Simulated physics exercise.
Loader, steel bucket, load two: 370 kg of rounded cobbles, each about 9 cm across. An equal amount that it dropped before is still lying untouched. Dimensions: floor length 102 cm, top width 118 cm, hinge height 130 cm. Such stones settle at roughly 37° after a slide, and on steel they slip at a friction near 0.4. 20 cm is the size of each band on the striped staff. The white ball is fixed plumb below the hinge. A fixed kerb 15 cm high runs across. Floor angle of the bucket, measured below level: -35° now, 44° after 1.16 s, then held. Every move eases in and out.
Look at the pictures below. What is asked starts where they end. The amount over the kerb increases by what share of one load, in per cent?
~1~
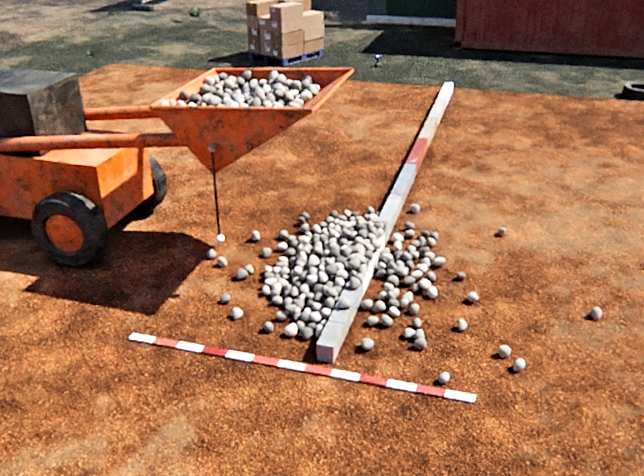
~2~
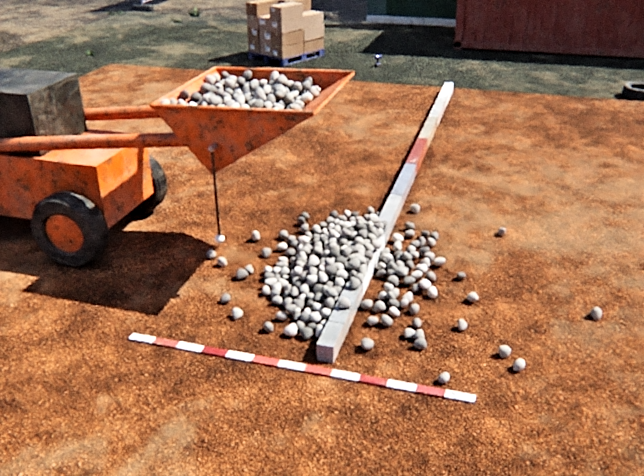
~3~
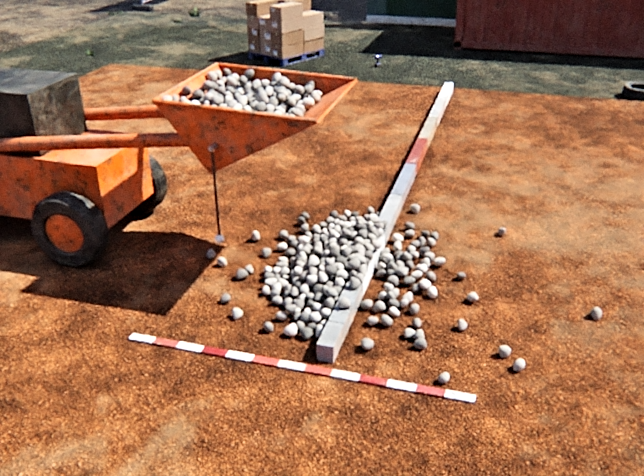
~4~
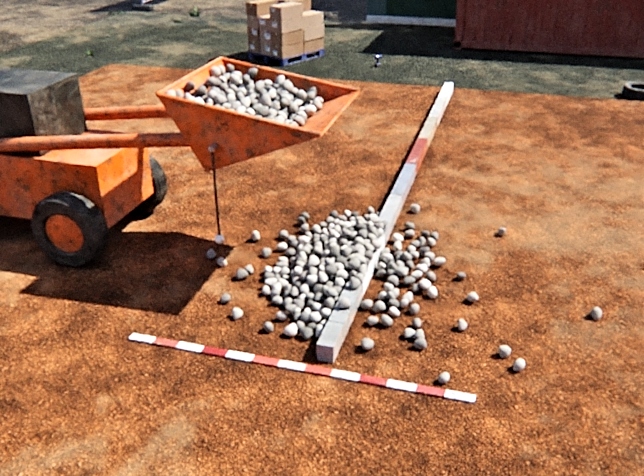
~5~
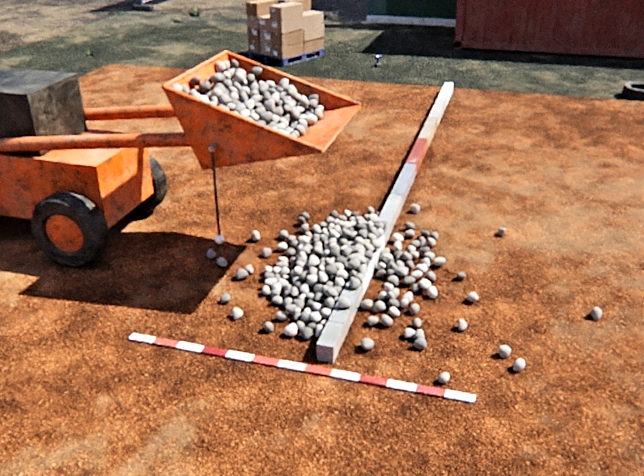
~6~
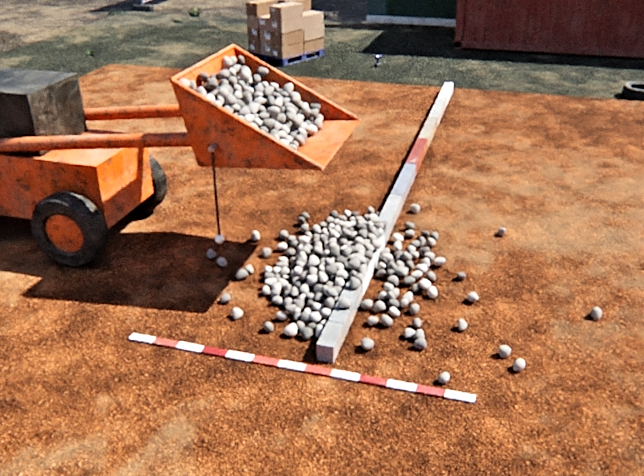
By about 32 per cent of a load.
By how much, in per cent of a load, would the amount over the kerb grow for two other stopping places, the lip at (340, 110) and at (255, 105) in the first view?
Case one about 65 %, case two about 0 %.
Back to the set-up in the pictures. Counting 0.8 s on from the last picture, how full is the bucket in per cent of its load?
About 55 percent is still in there.
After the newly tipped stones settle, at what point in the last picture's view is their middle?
Around (337, 256) in the last picture.
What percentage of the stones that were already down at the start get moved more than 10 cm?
15 %.
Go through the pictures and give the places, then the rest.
Lip at (313, 110), floor tilted -35°, highest stones at (271, 83). The earlier load is highest near (351, 250), 27 cm above ground level, 82 % on this side of the kerb, 18 % over the kerb, in the first picture.
Lip at (315, 113), floor tilted -33°, highest stones at (256, 81), in the second picture.
Lip at (318, 122), floor tilted -29°, highest stones at (244, 79), in the third picture.
Lip at (321, 135), floor tilted -22°, highest stones at (231, 75), in the fourth picture.
Lip at (323, 151), floor tilted -14°, highest stones at (231, 71), in the fifth picture.
Lip at (322, 169), floor tilted -5°, highest stones at (235, 68), in the sixth picture.
Then, 0.4 s after the last picture the floor is at 32°; in per cent of one load, 100 in the bucket, 82 on this side of the kerb, 18 over the kerb; the foremost stones are at (495, 312).
Then, 0.8 s after the last picture the floor is at 44°; in per cent of one load, 55 in the bucket, 127 on this side of the kerb, 18 over the kerb; the foremost stones are at (495, 312).
Then, 1.1 s after the last picture the floor is at 44°; in per cent of one load, 4 in the bucket, 161 on this side of the kerb, 35 over the kerb; the foremost stones are at (495, 312).
Then, 3.8 s after the last picture the floor is at 44°; in per cent of one load, 0 in the bucket, 150 on this side of the kerb, 50 over the kerb; the foremost stones are at (539, 317). Net gain over the kerb, 32.
